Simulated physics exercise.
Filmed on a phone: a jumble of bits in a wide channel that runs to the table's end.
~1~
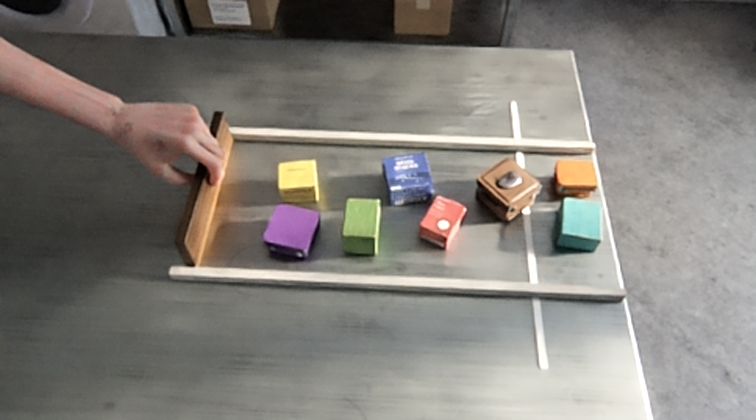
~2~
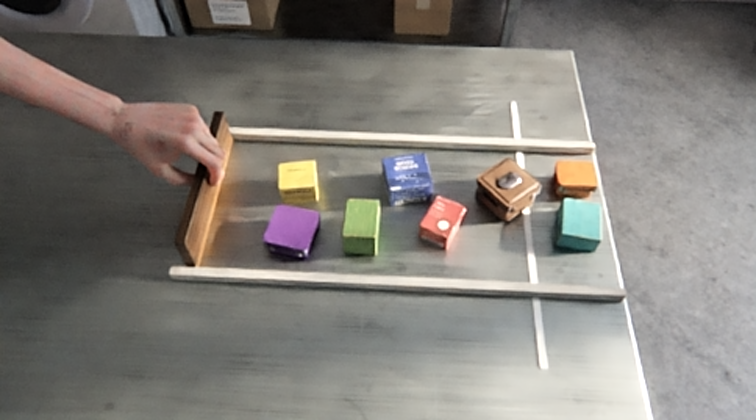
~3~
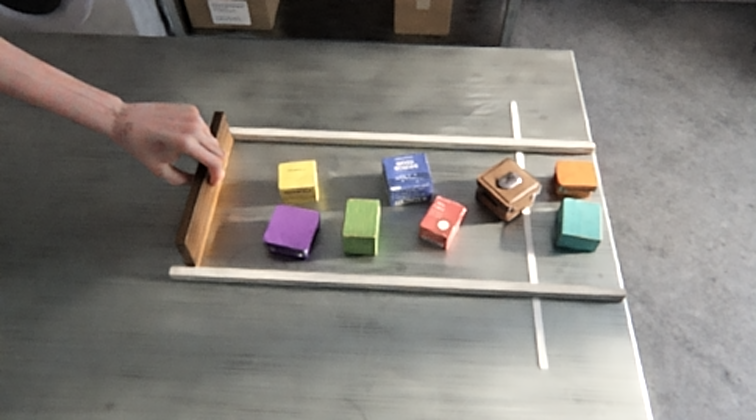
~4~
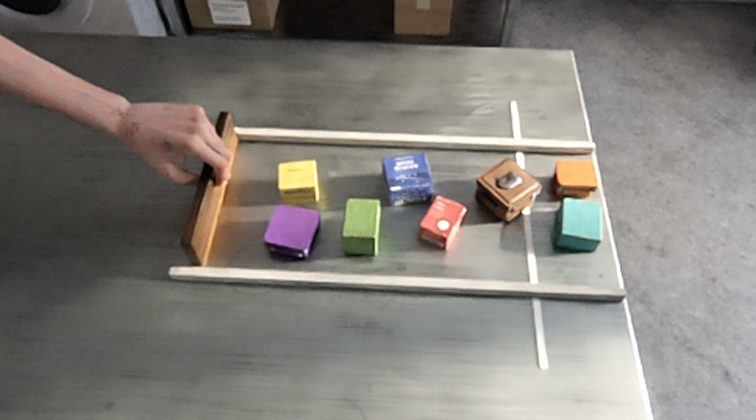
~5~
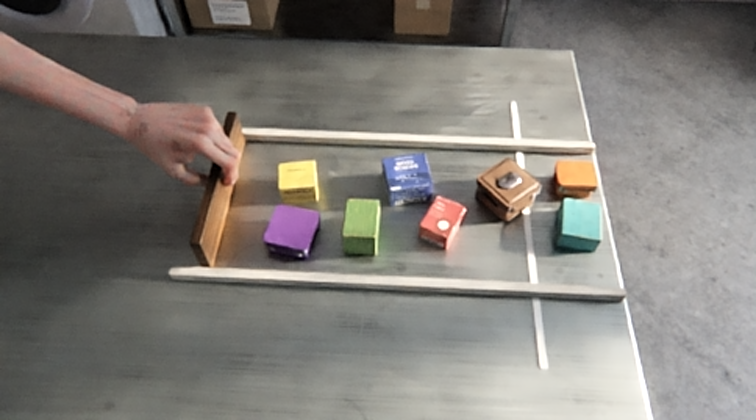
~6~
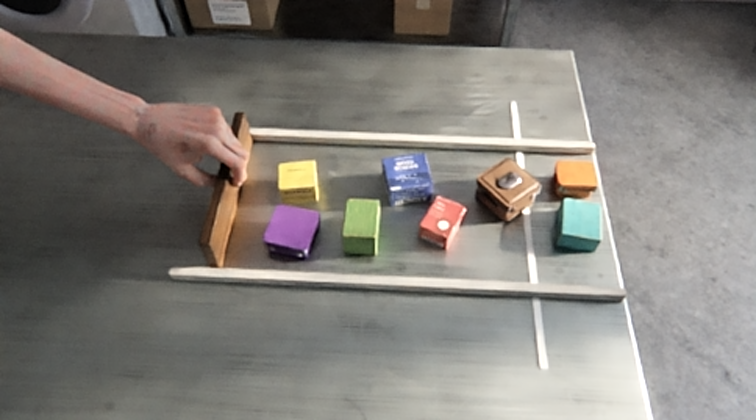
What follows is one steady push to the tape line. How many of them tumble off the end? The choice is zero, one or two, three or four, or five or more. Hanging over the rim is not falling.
The number that fall off is three or four.
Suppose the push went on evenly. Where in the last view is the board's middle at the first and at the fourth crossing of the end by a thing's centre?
First at (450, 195), next at (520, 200).
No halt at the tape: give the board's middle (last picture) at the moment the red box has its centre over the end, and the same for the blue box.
Its middle is around (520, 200) and around (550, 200).
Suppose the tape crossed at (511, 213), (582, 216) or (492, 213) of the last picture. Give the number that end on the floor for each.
Try by try, 3, 6 and 2.
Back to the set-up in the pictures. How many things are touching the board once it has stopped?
That makes 2.
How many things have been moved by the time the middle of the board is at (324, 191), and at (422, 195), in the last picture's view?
At the one place 3, at the other 7.
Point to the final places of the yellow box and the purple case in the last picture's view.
About (545, 194), and the other about (554, 243).
Soon after, none off yet; orange case at rest near (574, 180); turquoise block at rest near (579, 225); brown case at rest near (506, 190).
In the end, the number that fall off is three or four; gone, red box, brown case, turquoise block and orange case.
